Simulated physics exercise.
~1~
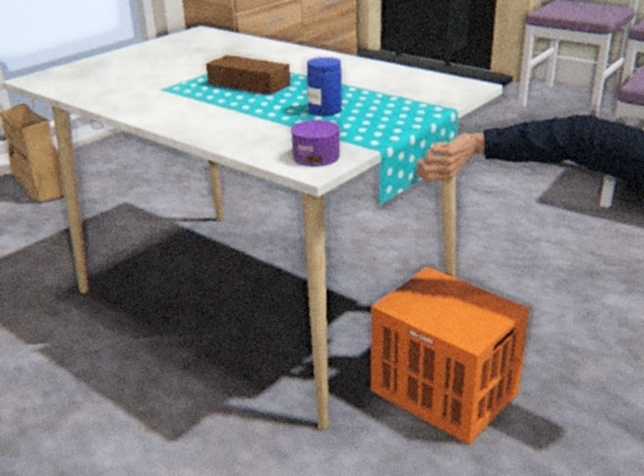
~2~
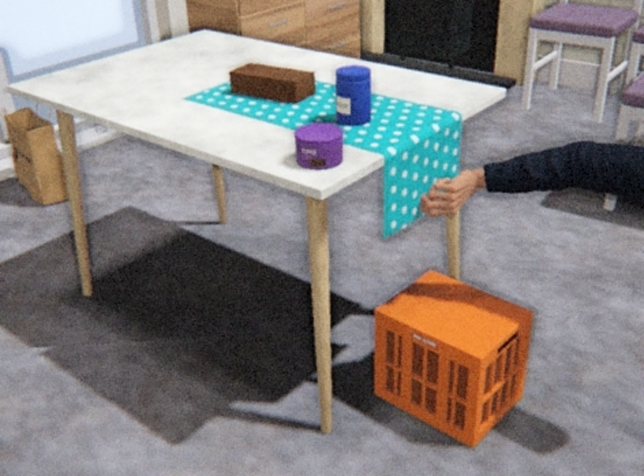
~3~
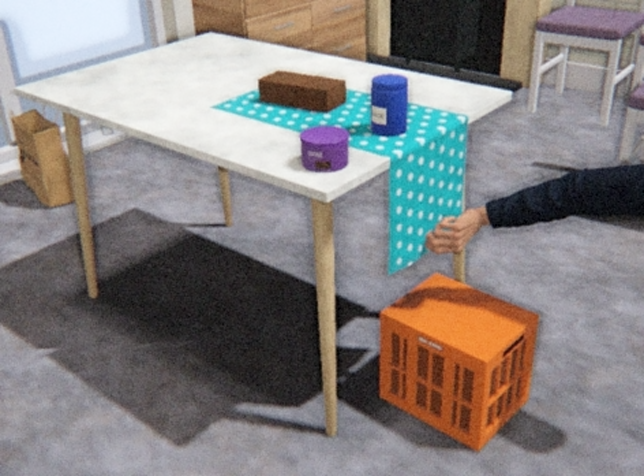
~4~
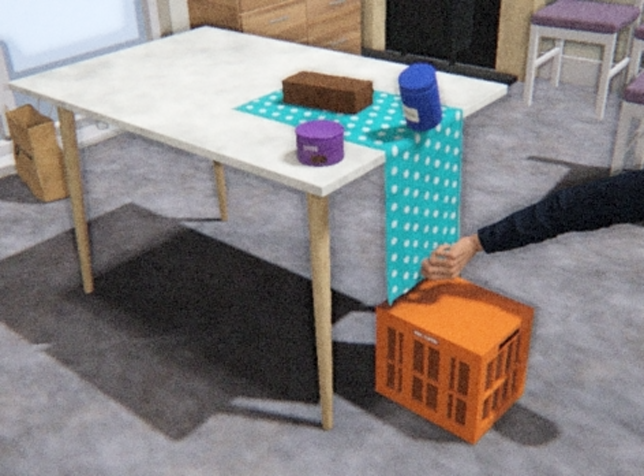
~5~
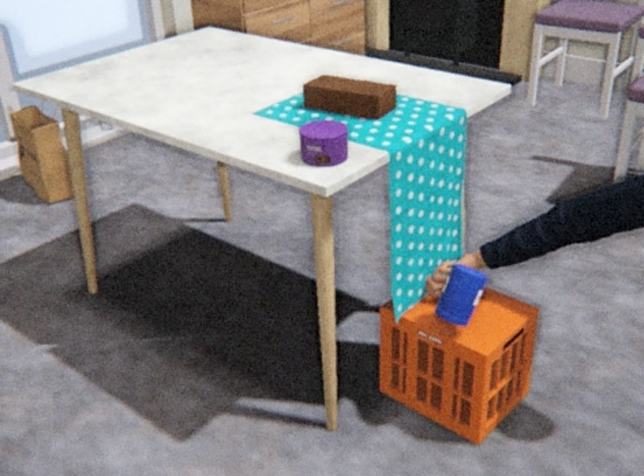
The video shows a hand pulling a turquoise polka-dot runner down over the end of a white table, carrying a brown brick and a blue jar rightward until the jar tips off and ends upside down by the orange crate below, while the brick and purple tub remain on the table.
